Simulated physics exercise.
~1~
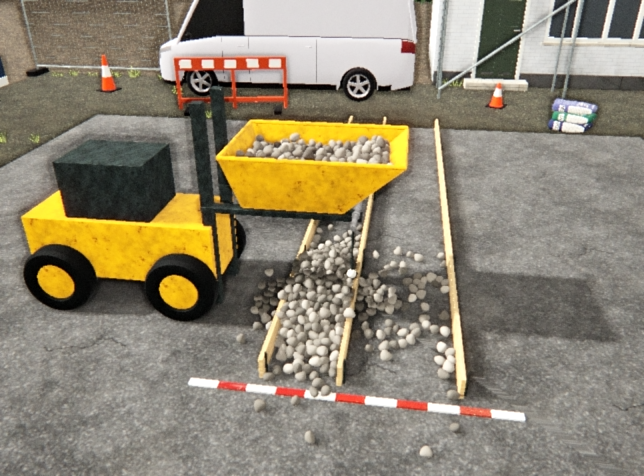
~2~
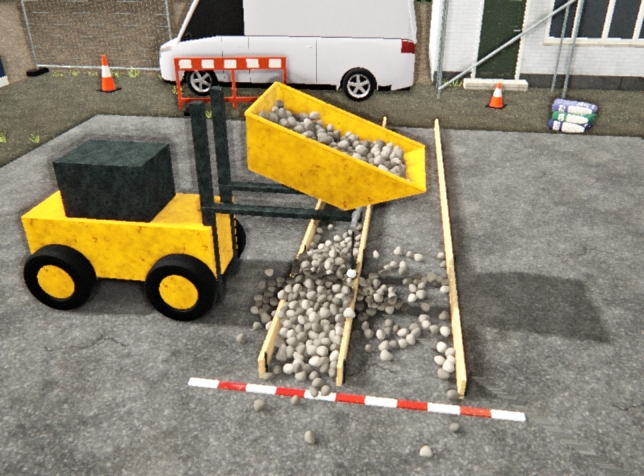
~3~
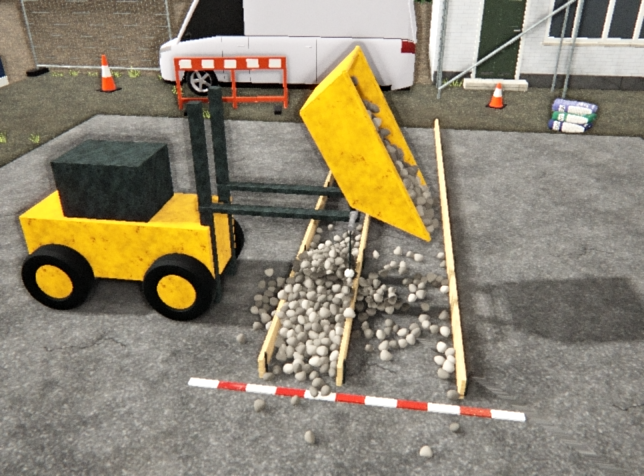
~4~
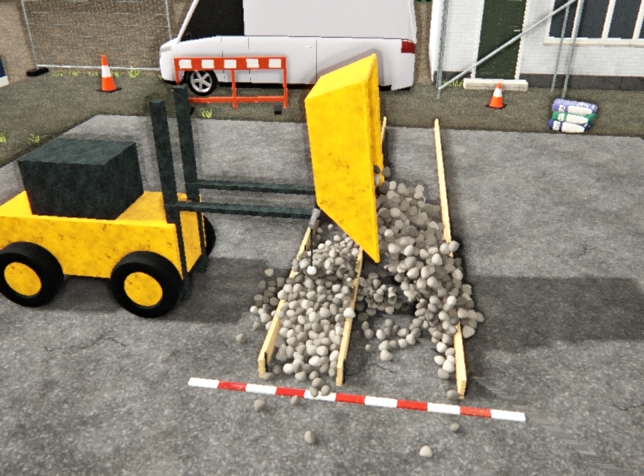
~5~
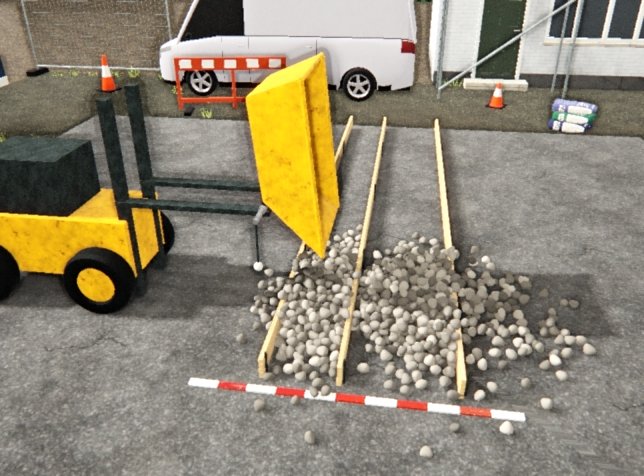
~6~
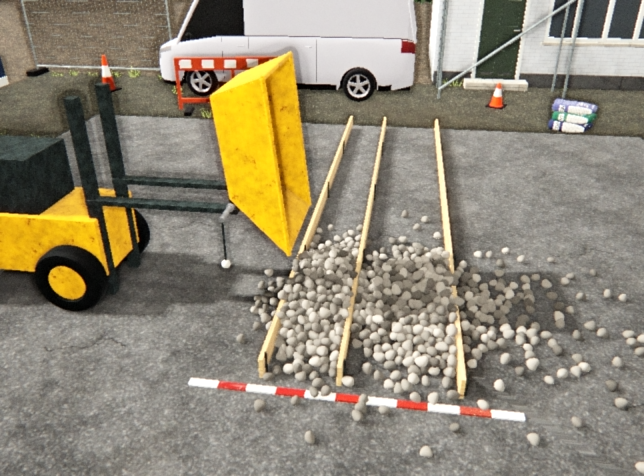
On a paved yard, a yellow truck tips grey stones across wooden boards and backs away left.
